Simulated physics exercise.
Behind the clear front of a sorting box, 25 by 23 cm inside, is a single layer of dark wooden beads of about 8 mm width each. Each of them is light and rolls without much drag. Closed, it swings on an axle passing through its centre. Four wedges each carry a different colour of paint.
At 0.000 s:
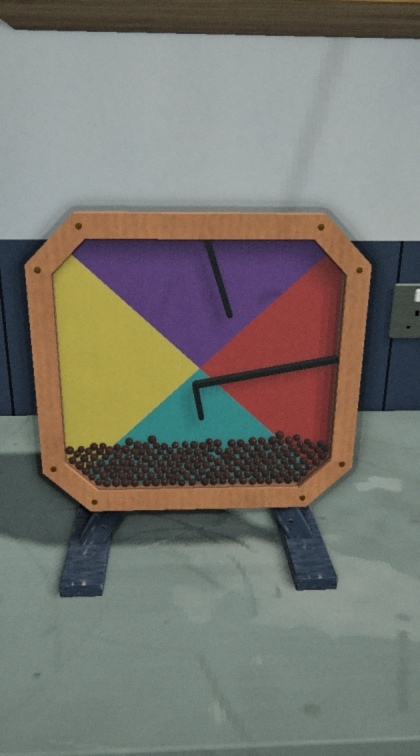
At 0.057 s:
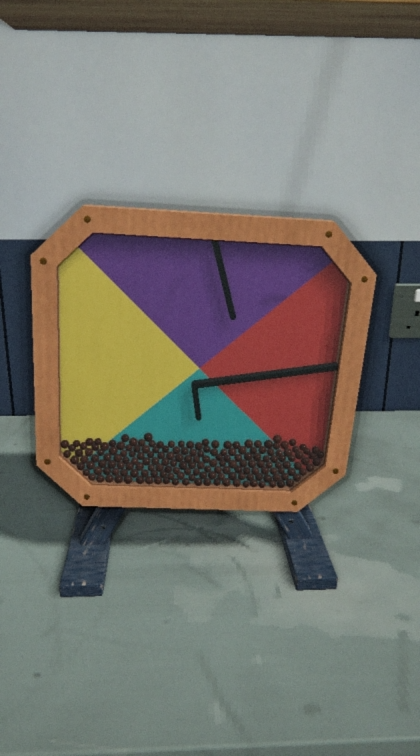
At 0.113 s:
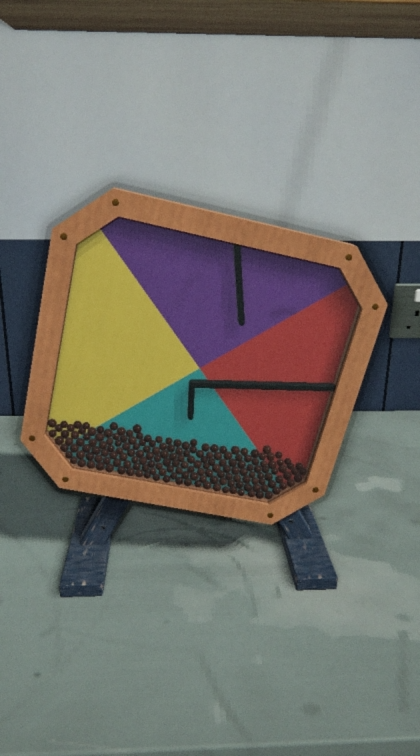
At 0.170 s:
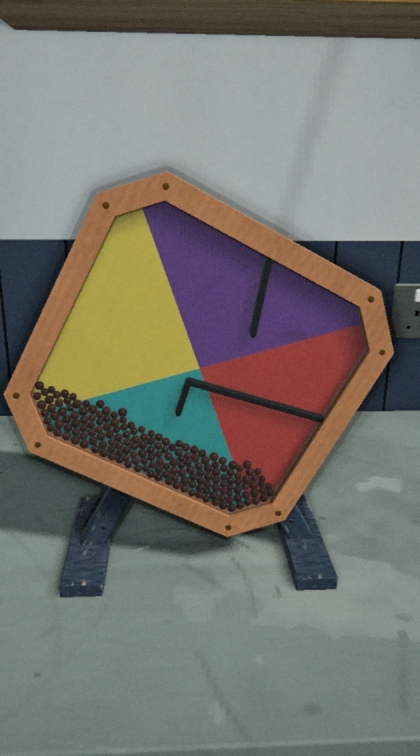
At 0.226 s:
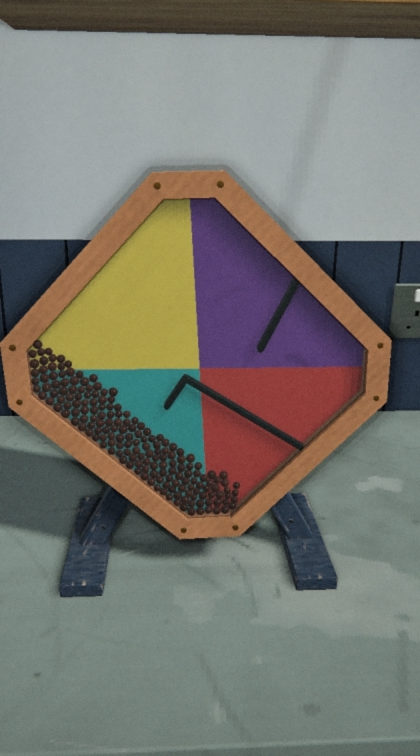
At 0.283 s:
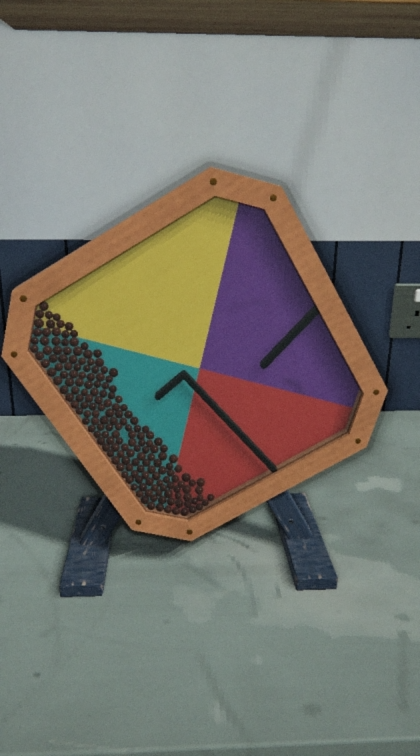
A wood-framed box with cut corners turns on a stand with dark blue feet, seen from the front on a grey surface against a pale and navy wall. Behind its clear front are yellow, purple, red and turquoise wedges, two black bars, one bent, and dark beads along the bottom. The box rotates steadily clockwise, the beads shifting into a slope banked on the left, while the camera stays still.
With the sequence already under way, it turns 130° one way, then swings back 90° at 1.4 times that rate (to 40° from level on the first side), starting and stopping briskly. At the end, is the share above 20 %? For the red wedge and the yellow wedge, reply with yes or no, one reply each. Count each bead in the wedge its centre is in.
Red - yes, yellow - no.
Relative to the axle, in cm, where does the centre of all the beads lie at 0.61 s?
The middle sits around 8 cm left of it and 2 cm below it.
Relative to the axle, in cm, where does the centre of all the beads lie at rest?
It lies close to 2 centimetres right and 9 centimetres below.
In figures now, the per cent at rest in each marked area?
Red wedge: 60; purple wedge: 0; turquoise wedge: 40; yellow wedge: 0.
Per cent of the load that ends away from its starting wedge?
My reckoning puts it near 55 percent.
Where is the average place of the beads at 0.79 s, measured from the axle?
Offset approx. 4 cm left, 7 cm below.
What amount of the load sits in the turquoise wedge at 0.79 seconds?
35 per cent.
After 0.61 s, it stands 130° clockwise; the beads' middle is 8 cm left of and 2 cm below the centre; red 60 %, purple 5 %, turquoise 35 %.
After 0.79 s, it stands 86° clockwise; the beads' middle is 4 cm left of and 7 cm below the centre; red 60 %, purple 5 %, turquoise 35 %.
After 0.98 s, it stands 40° clockwise; the beads' middle is 2 cm right of and 9 cm below the centre; red 60 %, purple 5 %, turquoise 40 %.
All still by 1.8 s, it stands 40° clockwise; red 60 %, purple 0 %, turquoise 40 %, yellow 0 %.
